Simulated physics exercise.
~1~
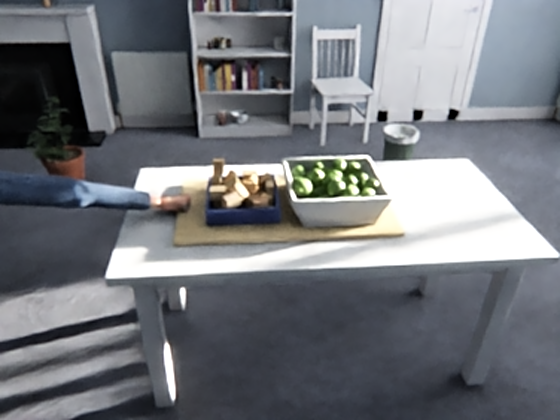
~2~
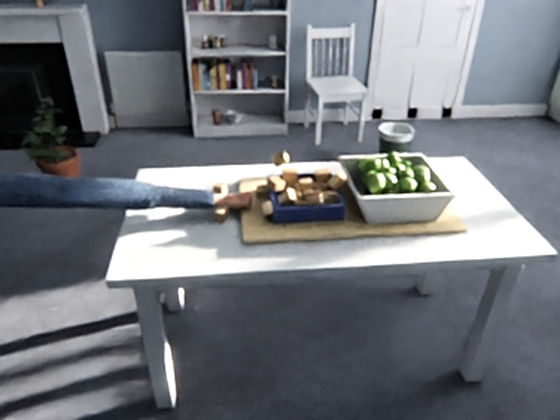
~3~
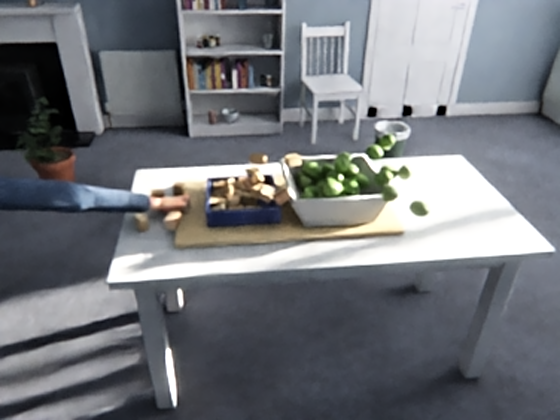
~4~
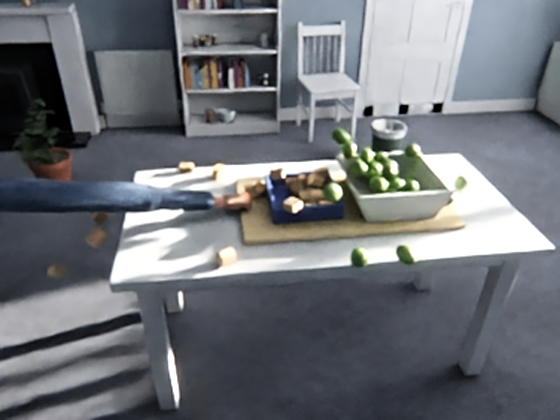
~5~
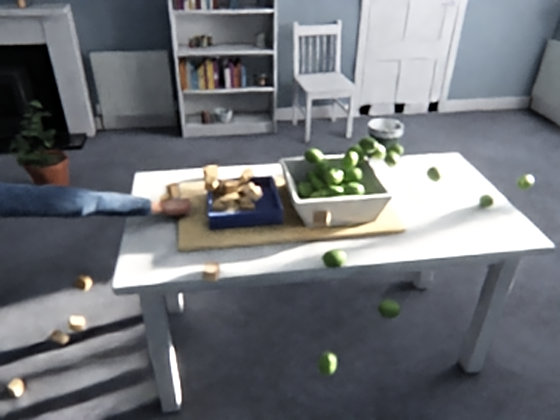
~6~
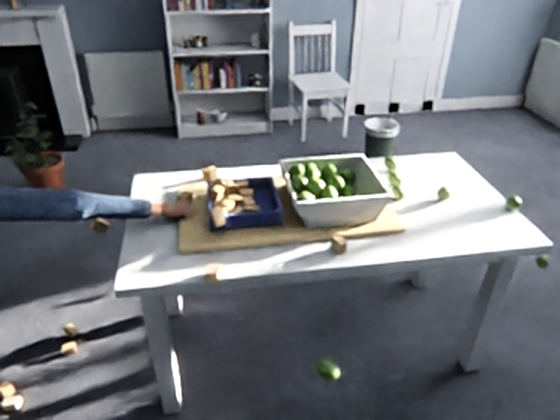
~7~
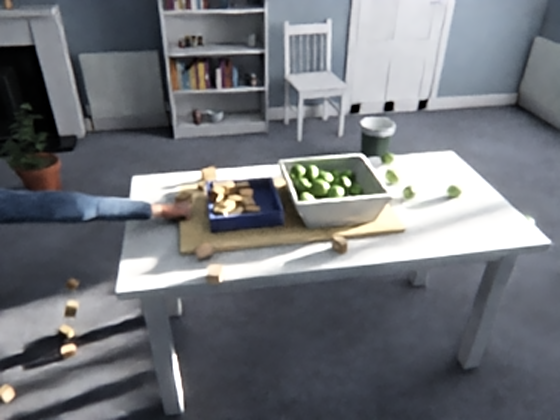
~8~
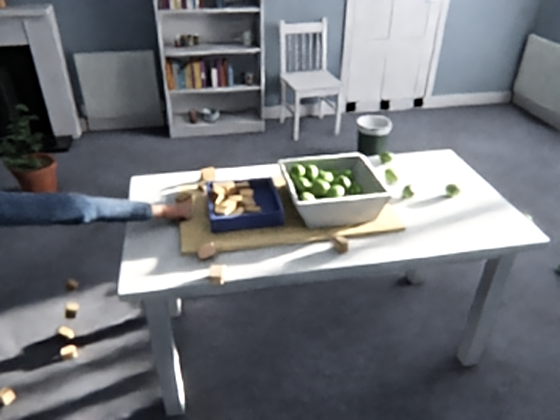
A hand jerks a board back and forth, scattering limes and wooden blocks from two tubs.
